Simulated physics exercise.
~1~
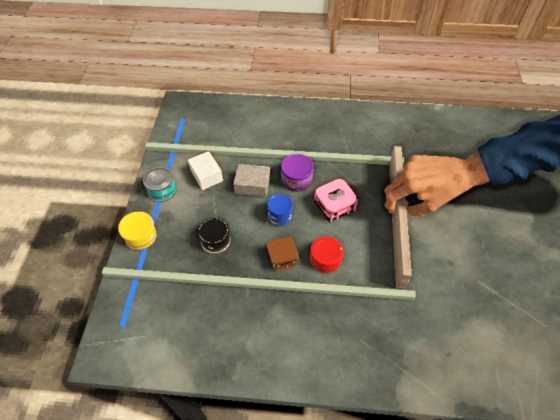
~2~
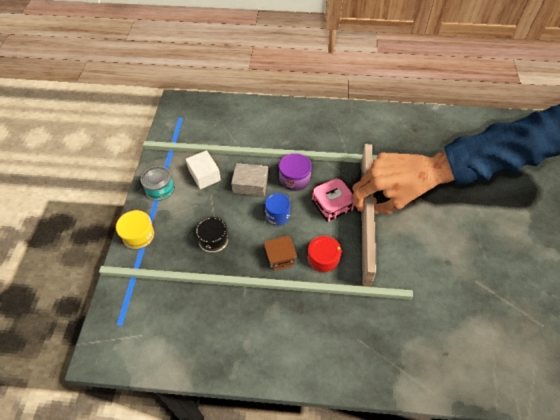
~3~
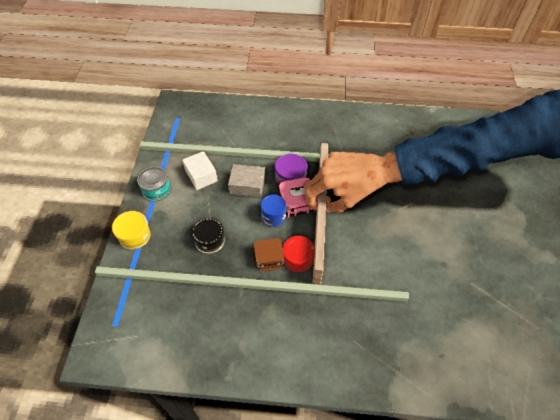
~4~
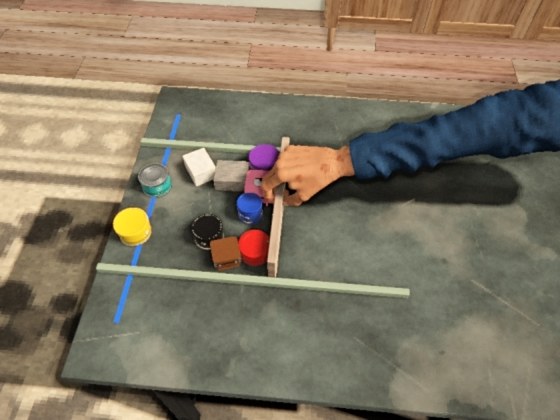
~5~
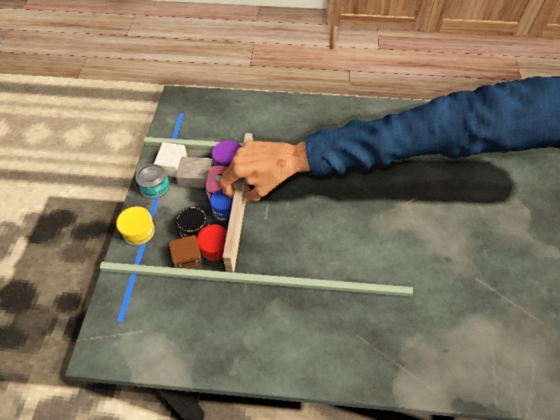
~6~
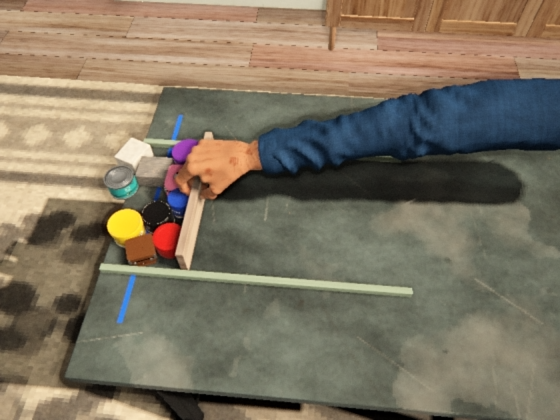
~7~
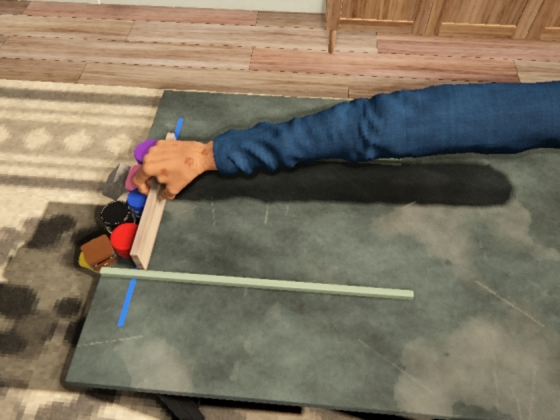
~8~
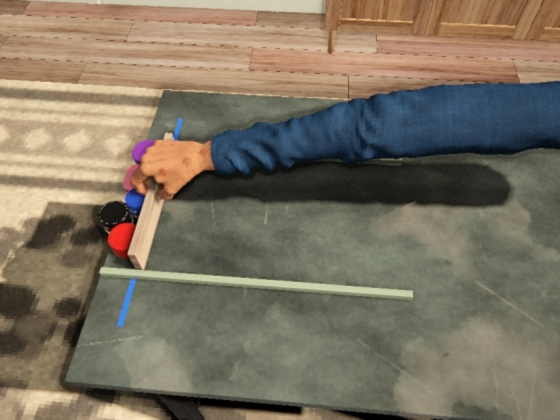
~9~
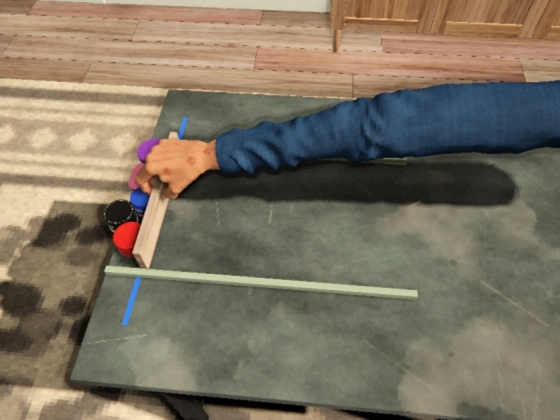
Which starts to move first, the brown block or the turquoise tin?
The brown block starts to move first, swept left as the board advances. The turquoise tin near the tape only shifts later, once the crowded pieces have been pushed up to the left edge.
